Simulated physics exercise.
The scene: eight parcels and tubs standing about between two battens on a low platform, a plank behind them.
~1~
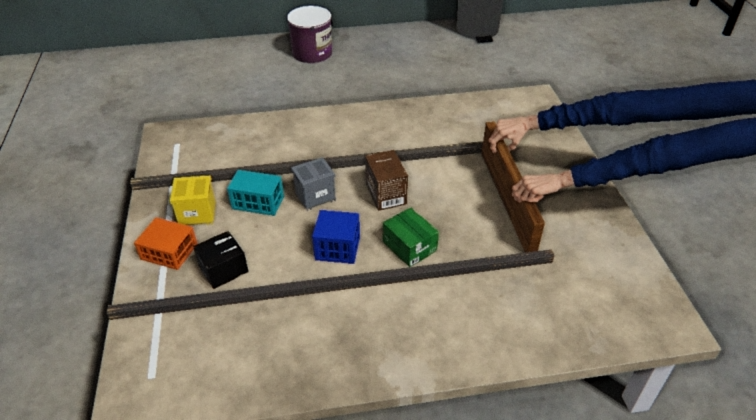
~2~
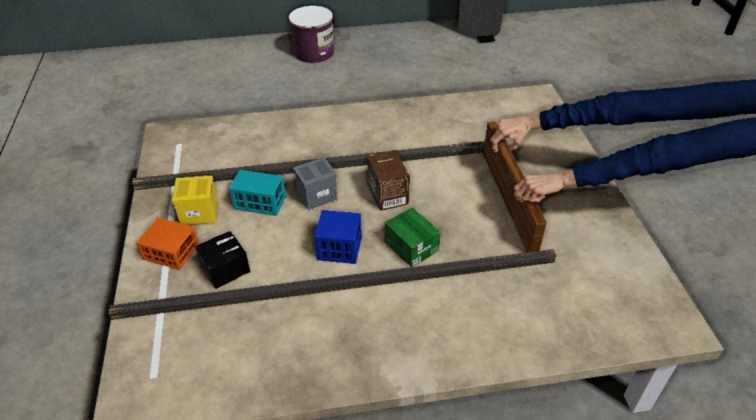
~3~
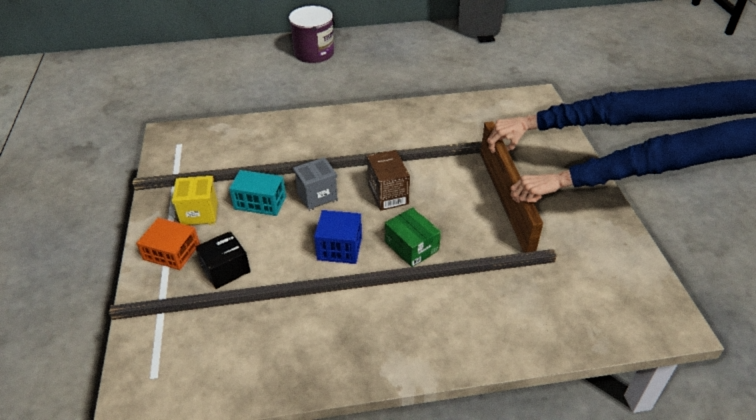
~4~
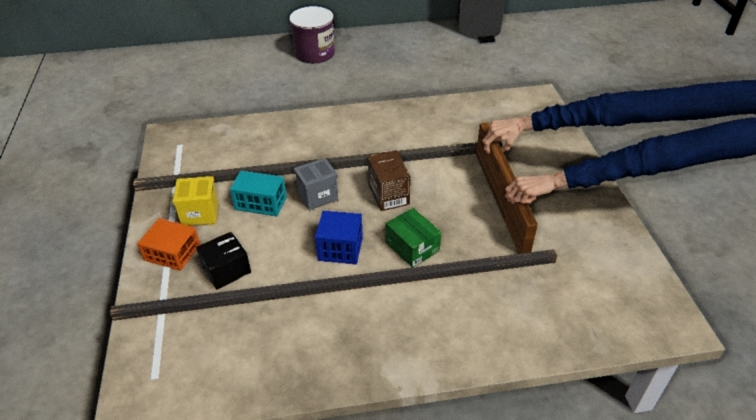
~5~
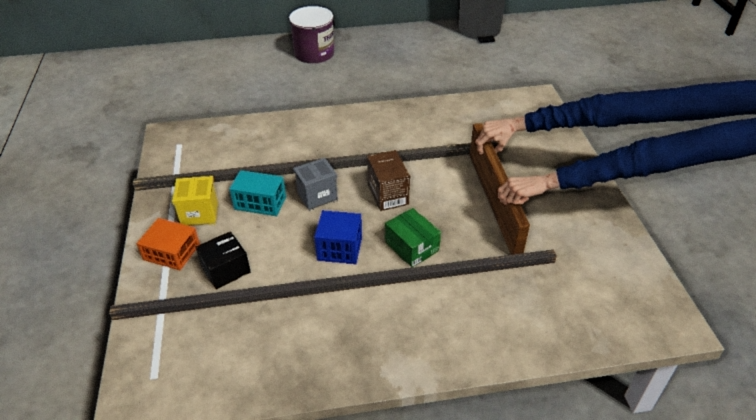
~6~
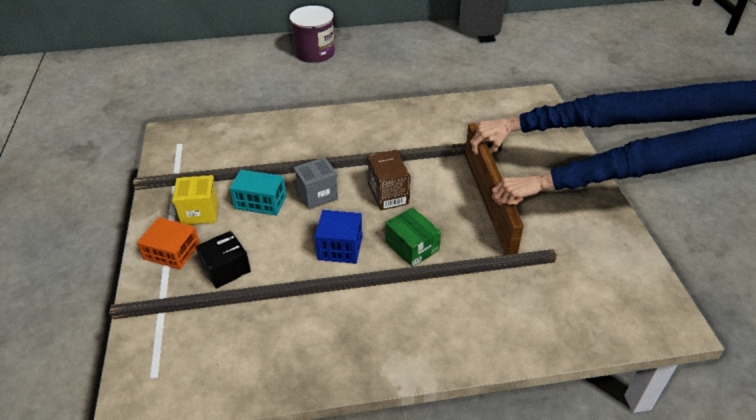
A wooden plank, gripped by two hands, slides slightly left toward eight still, scattered crates and boxes.
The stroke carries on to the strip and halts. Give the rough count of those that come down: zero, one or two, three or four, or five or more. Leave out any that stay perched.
As it turns out, the number that fall off is five or more.
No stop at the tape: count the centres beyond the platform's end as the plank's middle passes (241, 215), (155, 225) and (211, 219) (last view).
Place by place, 1, 6 and 3.
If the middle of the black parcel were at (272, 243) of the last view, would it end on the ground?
The black parcel is lost.
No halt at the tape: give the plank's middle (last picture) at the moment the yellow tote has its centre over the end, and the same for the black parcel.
At (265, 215) for the yellow tote; at (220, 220) for the black parcel.
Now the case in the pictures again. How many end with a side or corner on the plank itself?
The number is 2.
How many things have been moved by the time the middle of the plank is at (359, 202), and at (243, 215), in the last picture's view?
4 and 8.
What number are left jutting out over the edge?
The number is 0.
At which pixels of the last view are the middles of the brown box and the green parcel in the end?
About (151, 204), and the other about (143, 265).
Soon after, none off yet; orange crate at rest near (169, 243); yellow tote at rest near (197, 201); black parcel at rest near (224, 259).
Then, none off yet; orange crate moved a little near (160, 242); yellow tote moved about its own width near (145, 208); black parcel moved about its own width near (182, 271).
By the end, the number that fall off is five or more; fallen, blue crate, grey tote, turquoise crate, black parcel, yellow tote and orange crate.
